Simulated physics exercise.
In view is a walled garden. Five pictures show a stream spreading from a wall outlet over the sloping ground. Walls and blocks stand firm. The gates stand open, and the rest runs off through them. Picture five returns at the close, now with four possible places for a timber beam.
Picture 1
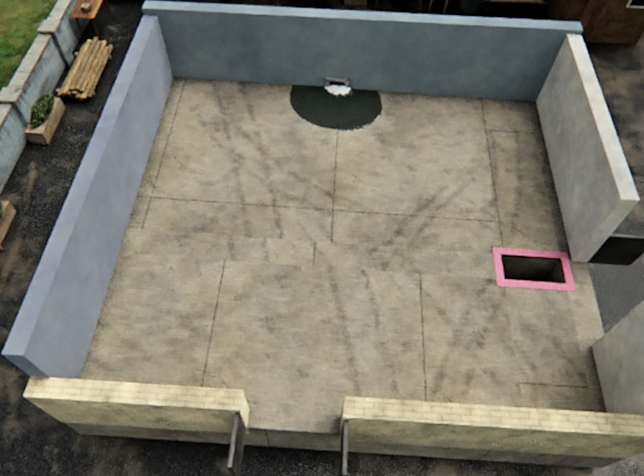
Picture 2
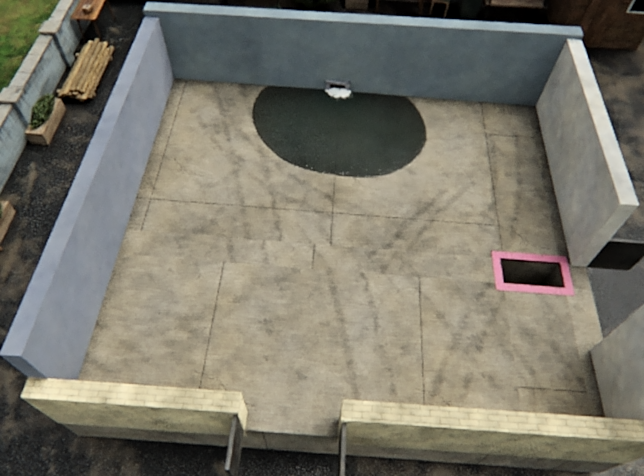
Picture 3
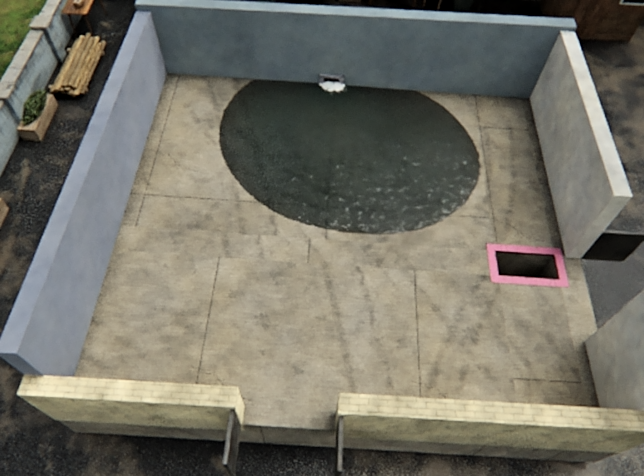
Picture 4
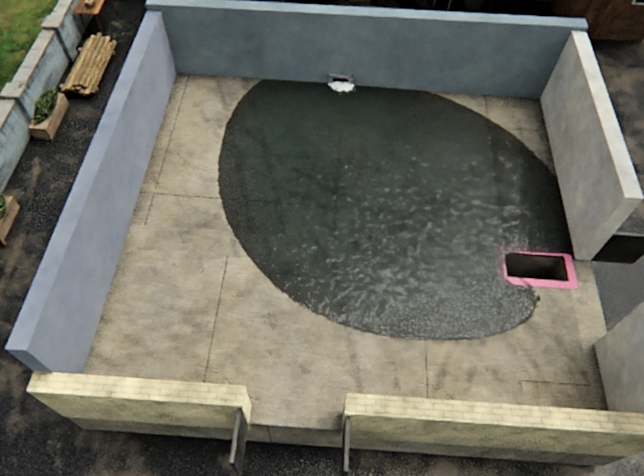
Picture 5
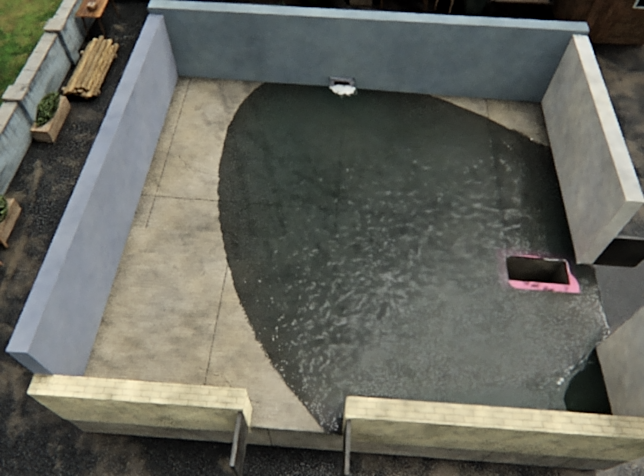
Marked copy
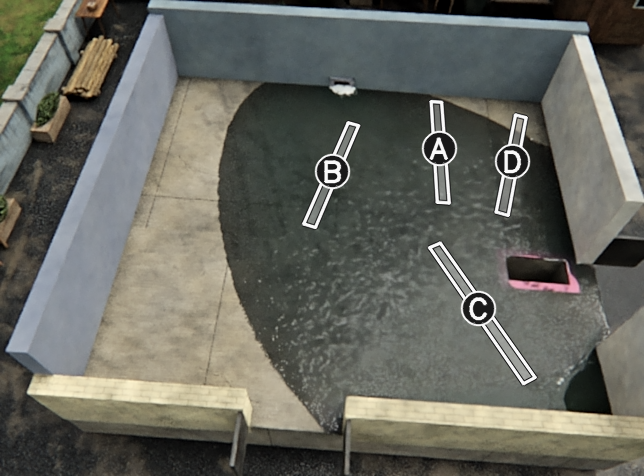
The video shows a walled yard seen from above, where dark water spreads from an outlet in the far wall across the pale paved ground, surrounding a pink-edged gully on the right and reaching the near wall's open gateway.
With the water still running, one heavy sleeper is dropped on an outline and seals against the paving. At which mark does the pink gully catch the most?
Position C does it best.
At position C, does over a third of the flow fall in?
Yes.
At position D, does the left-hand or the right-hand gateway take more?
More leaves on the right.
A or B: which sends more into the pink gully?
B it is.
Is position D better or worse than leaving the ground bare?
It is worse.
On the marked copy, A from (443, 202) to (436, 101); B from (309, 225) to (353, 124); C from (434, 245) to (529, 380); D from (502, 213) to (520, 116).
With A, about 27 % of the stream goes into the pink gully, about 73 % out by the gates.
With B, about 36 % of the stream goes into the pink gully, about 63 % out by the gates.
With C, about 50 % of the stream goes into the pink gully, about 50 % out by the gates.
With D, about 34 % of the stream goes into the pink gully, about 66 % out by the gates.
